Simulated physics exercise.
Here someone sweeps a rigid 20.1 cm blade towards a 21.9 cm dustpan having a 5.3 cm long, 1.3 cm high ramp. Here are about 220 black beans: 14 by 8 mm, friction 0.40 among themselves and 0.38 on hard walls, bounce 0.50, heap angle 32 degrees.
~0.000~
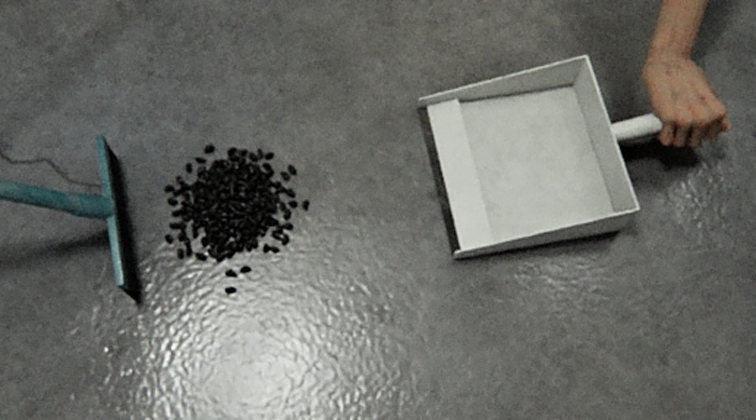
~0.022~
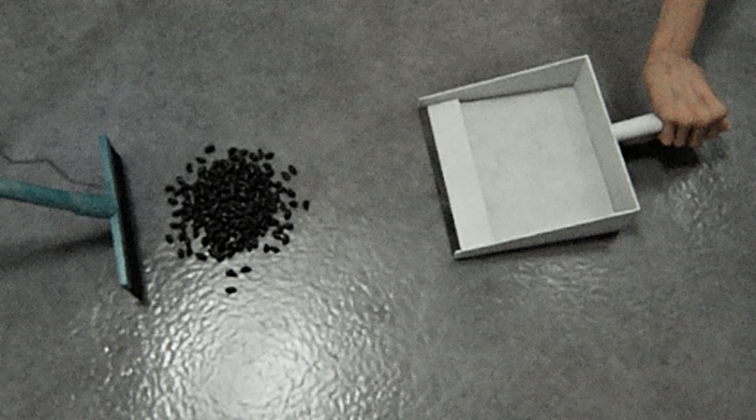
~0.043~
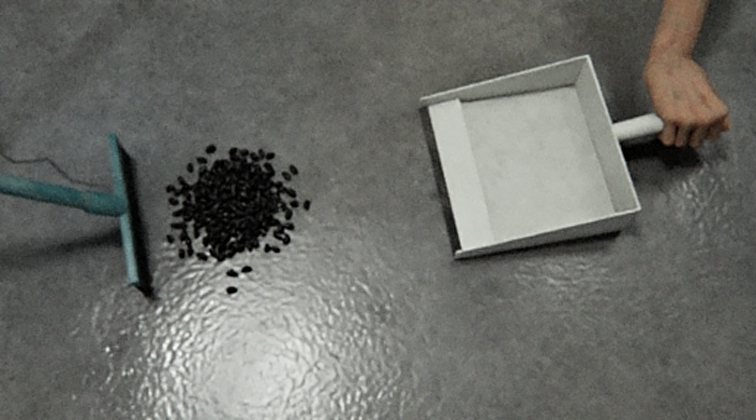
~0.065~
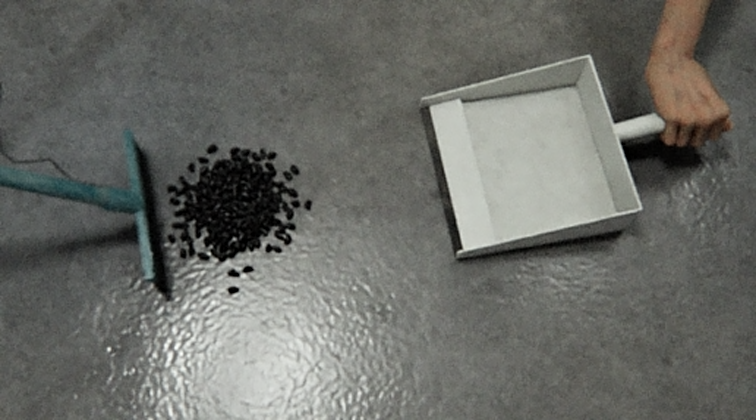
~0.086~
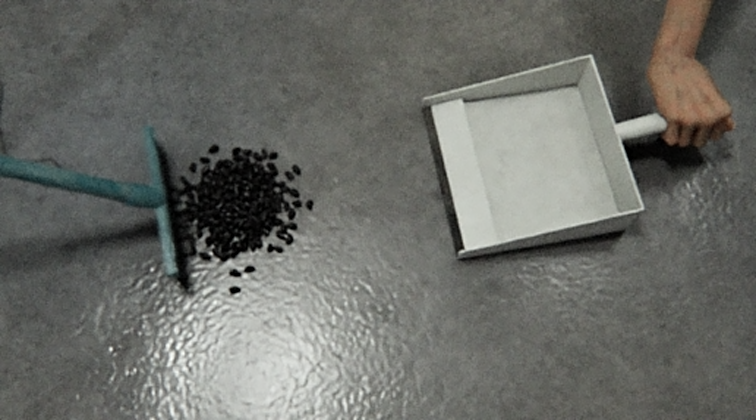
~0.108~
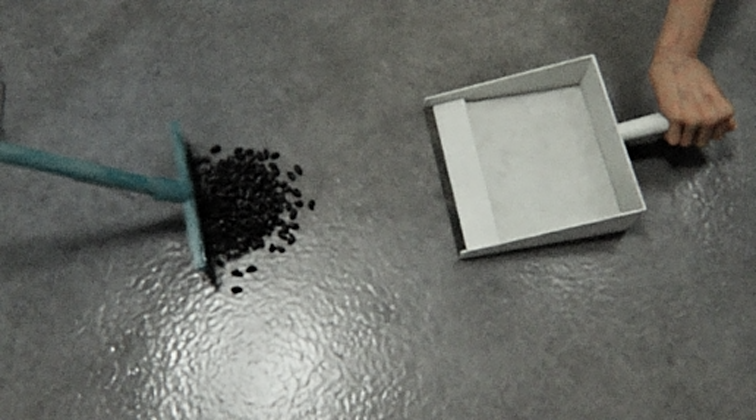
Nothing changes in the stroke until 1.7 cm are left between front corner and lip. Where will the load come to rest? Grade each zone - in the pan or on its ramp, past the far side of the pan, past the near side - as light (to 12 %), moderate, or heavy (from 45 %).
In the pan or on its ramp - heavy, past the pan's far side - moderate, past the pan's near side - light.
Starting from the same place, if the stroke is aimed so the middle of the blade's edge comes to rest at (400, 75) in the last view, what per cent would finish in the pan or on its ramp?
Close to 35 in a hundred.
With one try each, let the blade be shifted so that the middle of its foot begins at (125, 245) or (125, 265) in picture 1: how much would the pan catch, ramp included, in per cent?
About 65 and 60 per cent.
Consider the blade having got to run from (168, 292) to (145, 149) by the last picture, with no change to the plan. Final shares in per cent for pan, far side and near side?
Final per cent - pan 15, far 5, near 15.
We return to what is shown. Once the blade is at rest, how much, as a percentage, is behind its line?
I'd say close to 5 per cent.
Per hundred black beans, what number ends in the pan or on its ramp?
60 %.
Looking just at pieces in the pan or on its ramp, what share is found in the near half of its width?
Estimate: Close to 40 %.
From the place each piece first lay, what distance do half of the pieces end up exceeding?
42 cm or thereabouts.
Then, at 0.22 s, middle of the blade 15 cm from the lip; 0 % over the lip, far side 10 %, near side 5 %.
After 0.30 s, middle of the blade 5 cm from the lip; 5 % over the lip, far side 20 %, near side 5 %.
Then, at 0.51 s, middle of the blade 3 cm from the lip; 70 % over the lip, far side 20 %, near side 5 %.
In the end, at 2.7 s, pan 60 %, far side 20 %, near side 5 %, in front of the lip or behind the blade 10 %.
